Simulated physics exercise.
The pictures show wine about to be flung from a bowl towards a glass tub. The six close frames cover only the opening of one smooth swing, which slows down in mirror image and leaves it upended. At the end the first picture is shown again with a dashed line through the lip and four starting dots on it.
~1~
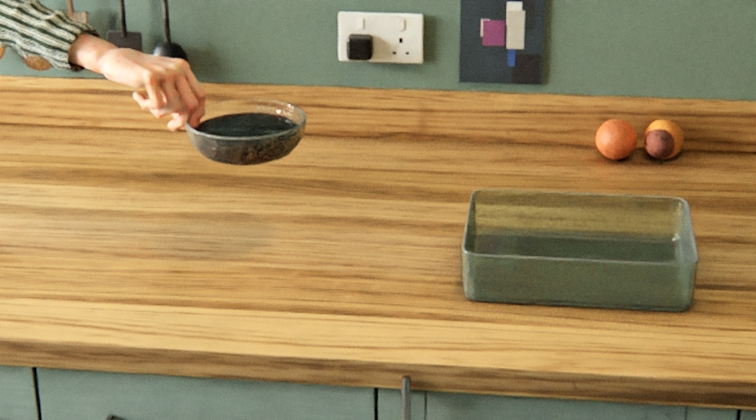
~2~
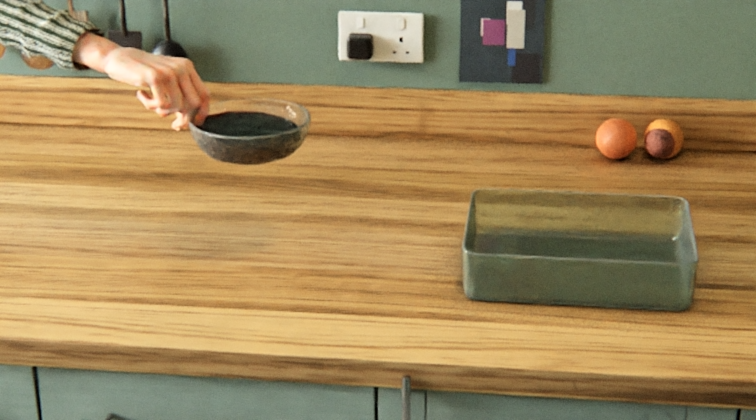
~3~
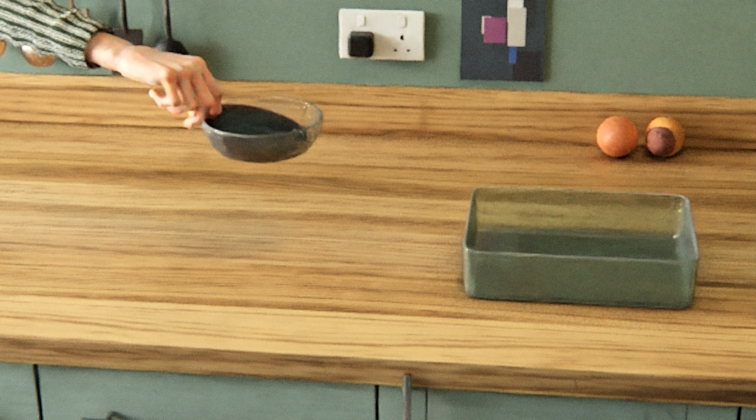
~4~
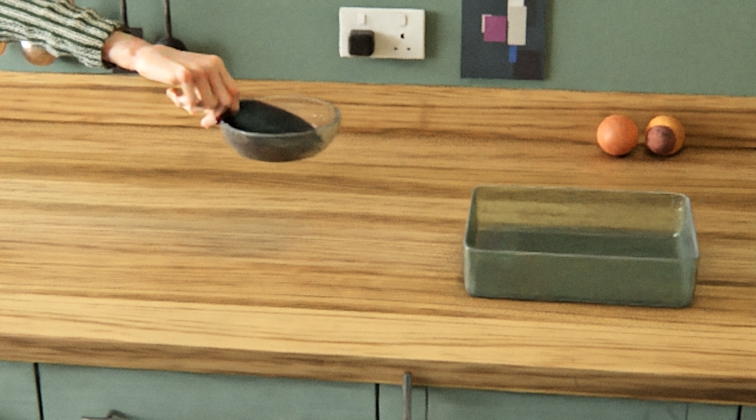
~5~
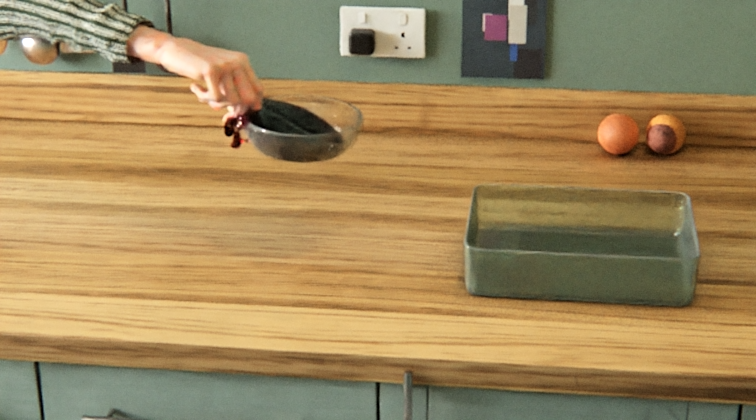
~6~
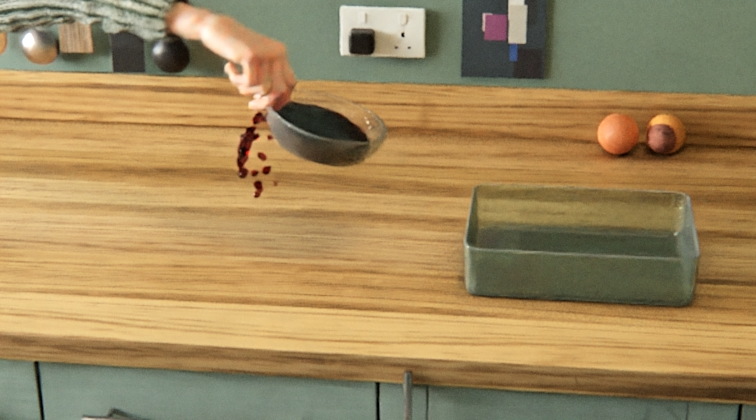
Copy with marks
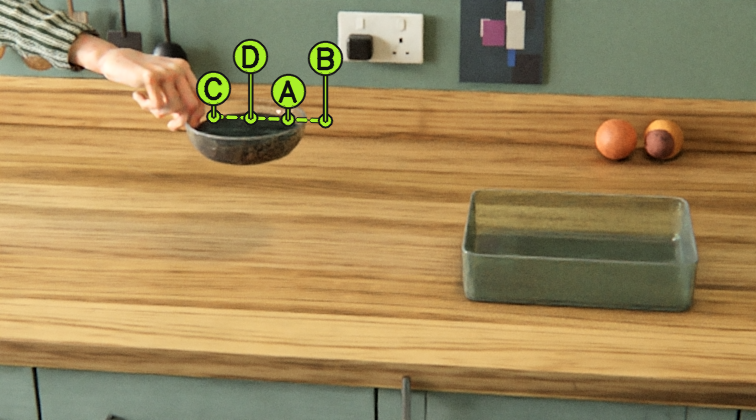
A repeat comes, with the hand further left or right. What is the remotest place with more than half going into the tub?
B is the one.
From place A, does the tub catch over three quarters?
No, it does not.
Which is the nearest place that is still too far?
A.
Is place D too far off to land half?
Yes, it does.
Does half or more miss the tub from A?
Yes, that goes wrong.
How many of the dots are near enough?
One.
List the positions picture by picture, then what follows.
In the first picture, upright, lip at (303, 120); tub from (464, 297) to (691, 308); nothing has left yet.
In the second picture, upright, lip at (307, 119); nothing has left yet.
In the third picture, upright, lip at (319, 117); wine is over the rim, down to (213, 114).
In the fourth picture, upright, lip at (337, 116); wine is over the rim, down to (220, 120).
In the fifth picture, tipped about 3°, lip at (360, 119); wine is over the rim, down to (239, 144).
In the sixth picture, tipped about 15°, lip at (384, 132); wine is over the rim, down to (258, 193).
On the marked copy, A at (288, 119); B at (325, 120); C at (213, 116); D at (250, 118).
With A, about 27 % lands in the tub, 69 % falls short and 4 % goes beside or beyond.
With B, about 67 % lands in the tub, 26 % falls short and 7 % goes beside or beyond.
With C, about 0 % lands in the tub, 100 % falls short.
With D, about 1 % lands in the tub, 98 % falls short.
